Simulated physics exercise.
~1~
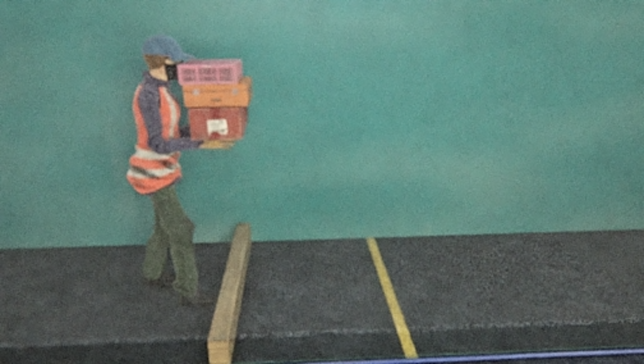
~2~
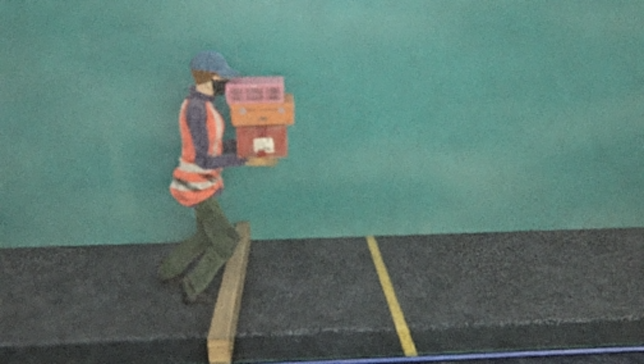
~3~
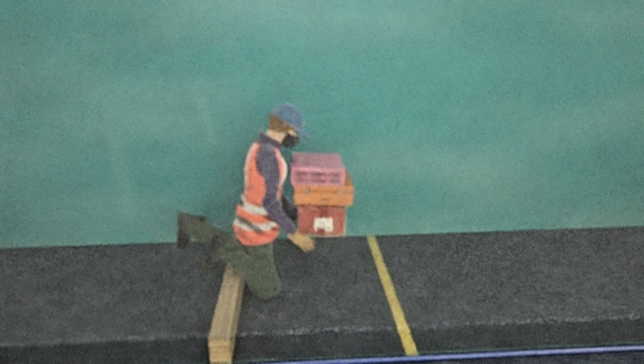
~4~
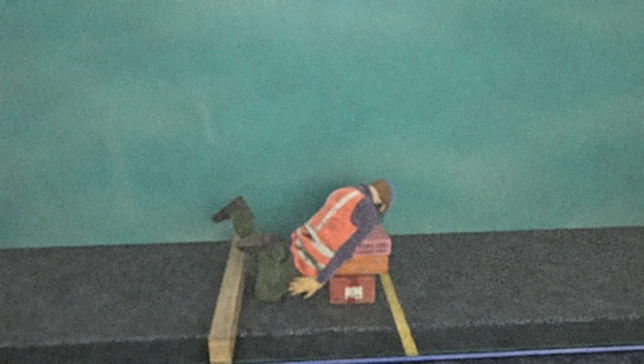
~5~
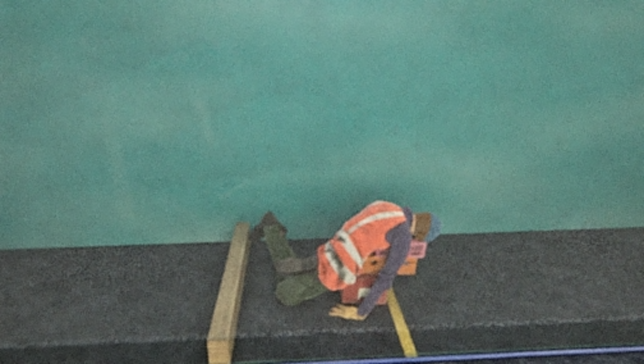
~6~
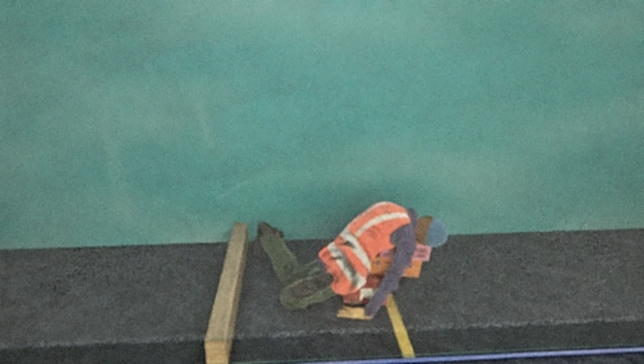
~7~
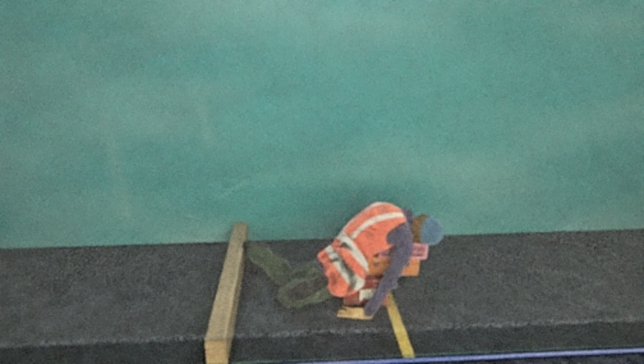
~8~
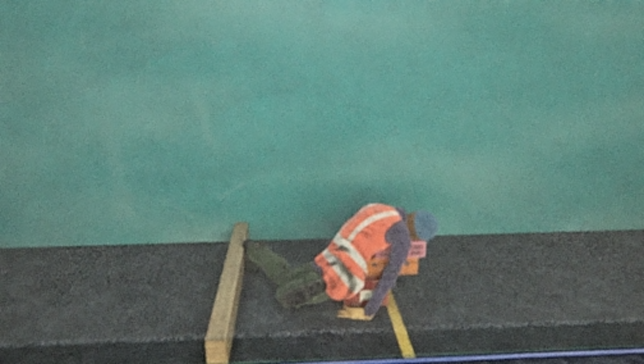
Courier in orange vest carrying stacked boxes trips over a low rail, falls forward and ends slumped over them, head past yellow line.
